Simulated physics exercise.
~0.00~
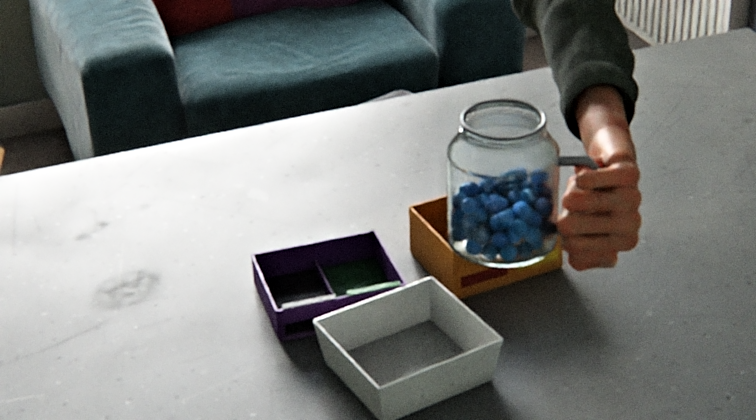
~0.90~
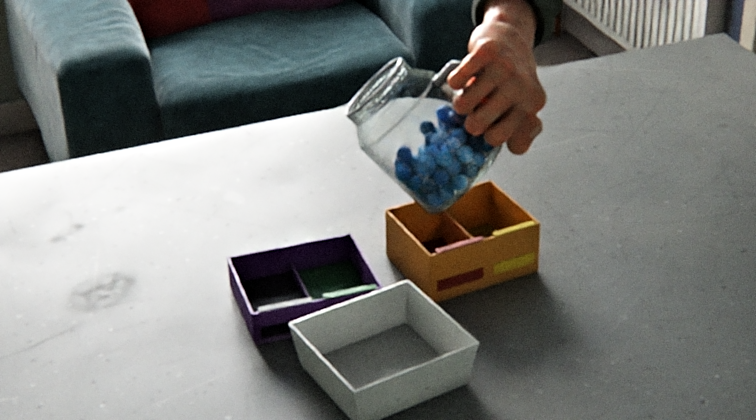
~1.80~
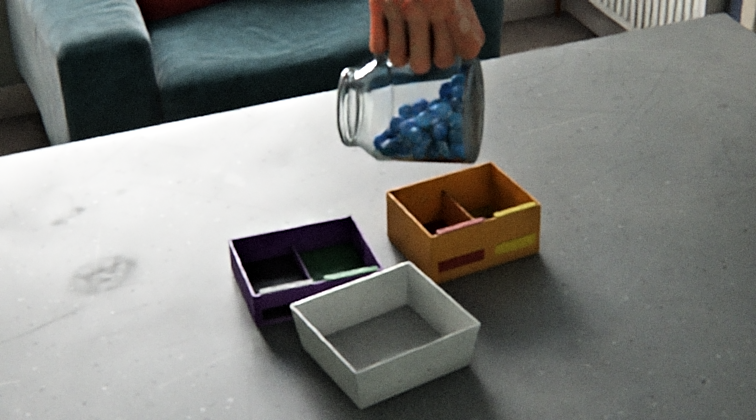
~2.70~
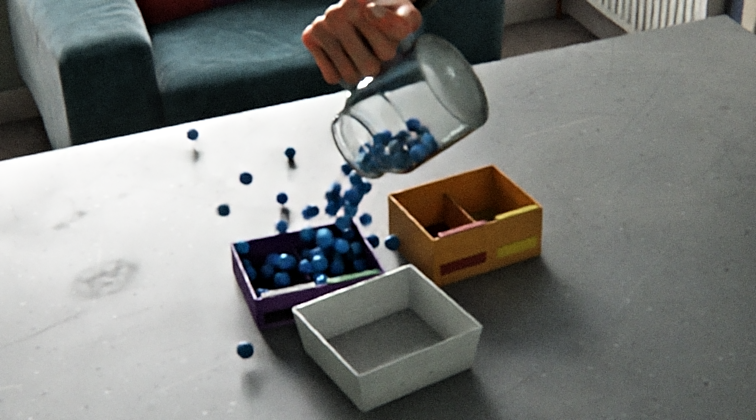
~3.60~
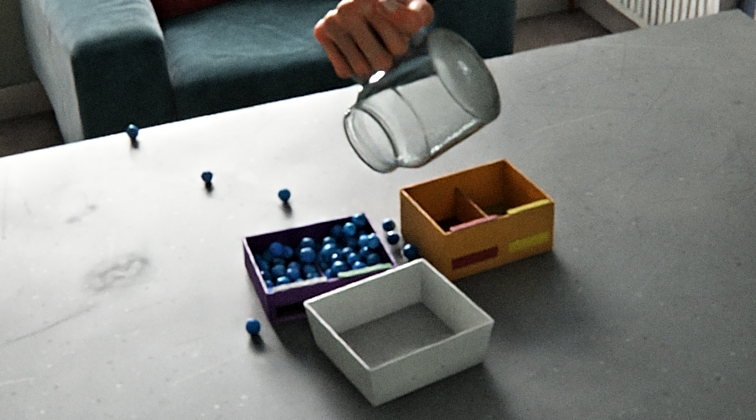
In this clip, a hand moves a glass jar of small blue balls left over a gray table and tips it, pouring them mostly into a divided purple tin. The jar ends up empty, with several balls scattered outside, while the white and orange tins remain empty of balls.
